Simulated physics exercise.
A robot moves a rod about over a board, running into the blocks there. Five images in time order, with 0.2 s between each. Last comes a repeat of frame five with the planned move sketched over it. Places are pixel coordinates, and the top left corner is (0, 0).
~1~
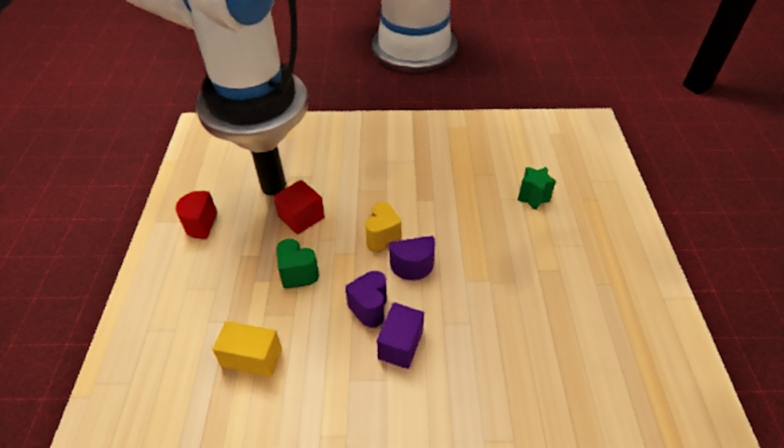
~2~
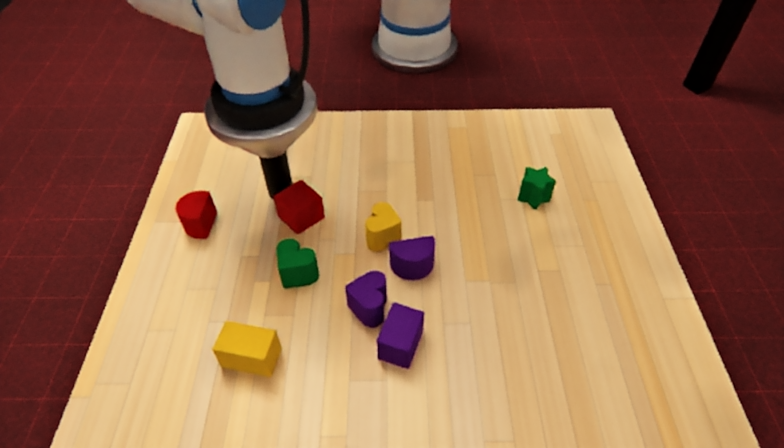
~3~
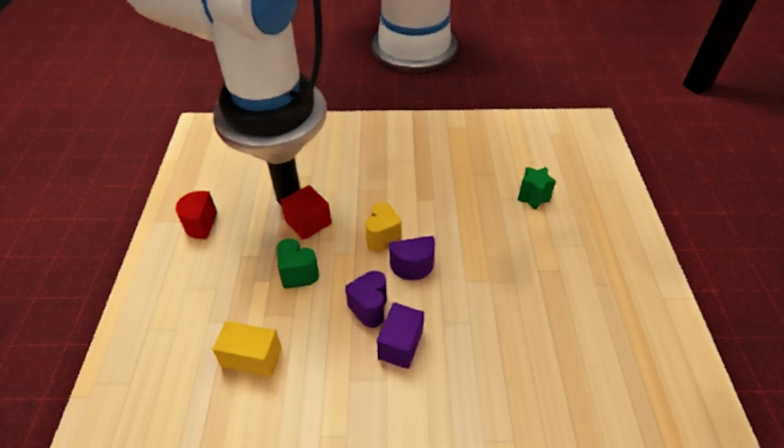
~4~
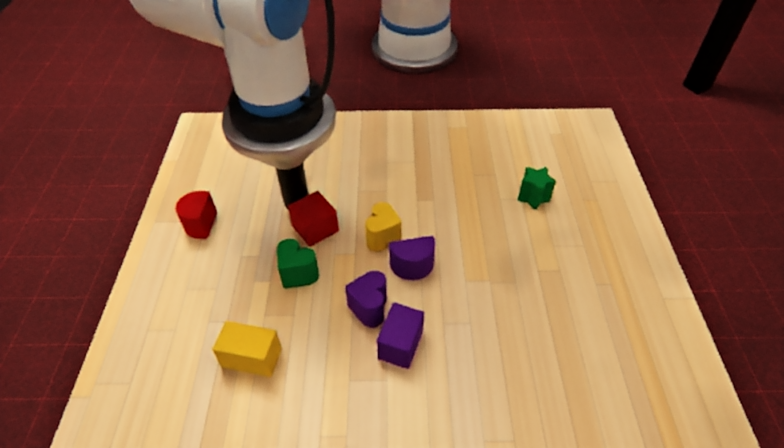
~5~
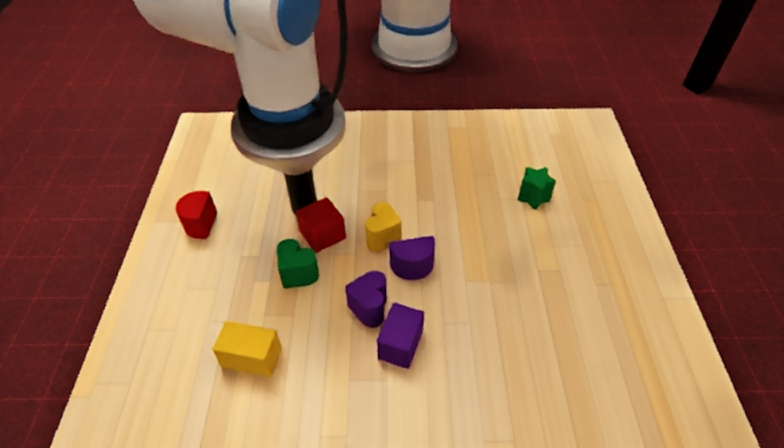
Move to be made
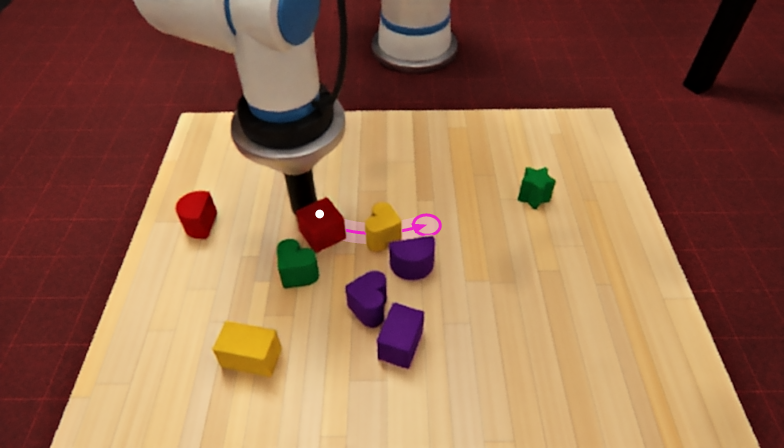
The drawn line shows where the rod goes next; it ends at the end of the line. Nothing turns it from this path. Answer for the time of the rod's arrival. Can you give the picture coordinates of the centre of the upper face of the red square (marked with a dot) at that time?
The middle of its upper face should be somewhere near (345, 237).
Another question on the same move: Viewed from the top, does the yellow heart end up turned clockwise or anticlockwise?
It goes clockwise.
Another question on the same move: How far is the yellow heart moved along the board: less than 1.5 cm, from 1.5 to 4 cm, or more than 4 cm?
Overall it shifts more than 4 cm.
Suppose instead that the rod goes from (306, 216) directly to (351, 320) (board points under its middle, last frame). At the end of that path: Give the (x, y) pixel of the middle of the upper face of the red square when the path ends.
When the path ends, it will be at (367, 255).
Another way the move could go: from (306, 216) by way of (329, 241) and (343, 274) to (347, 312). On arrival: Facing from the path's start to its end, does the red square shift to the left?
My answer is yes.
Path on the board, from (306, 216) by way of (343, 230) and (385, 233) to (427, 225); the dot is on the red square.
The first path, step by step. One third of the way, rod at (344, 223); red square at (343, 235), turned 30° clockwise.
Two thirds of the way, rod at (386, 226); red square at (345, 237), turned 40° clockwise; yellow heart at (410, 220).
At the end, rod at (427, 218); red square at (345, 237), turned 40° clockwise; yellow heart at (441, 223), turned 45° clockwise; purple D-shaped block in place.
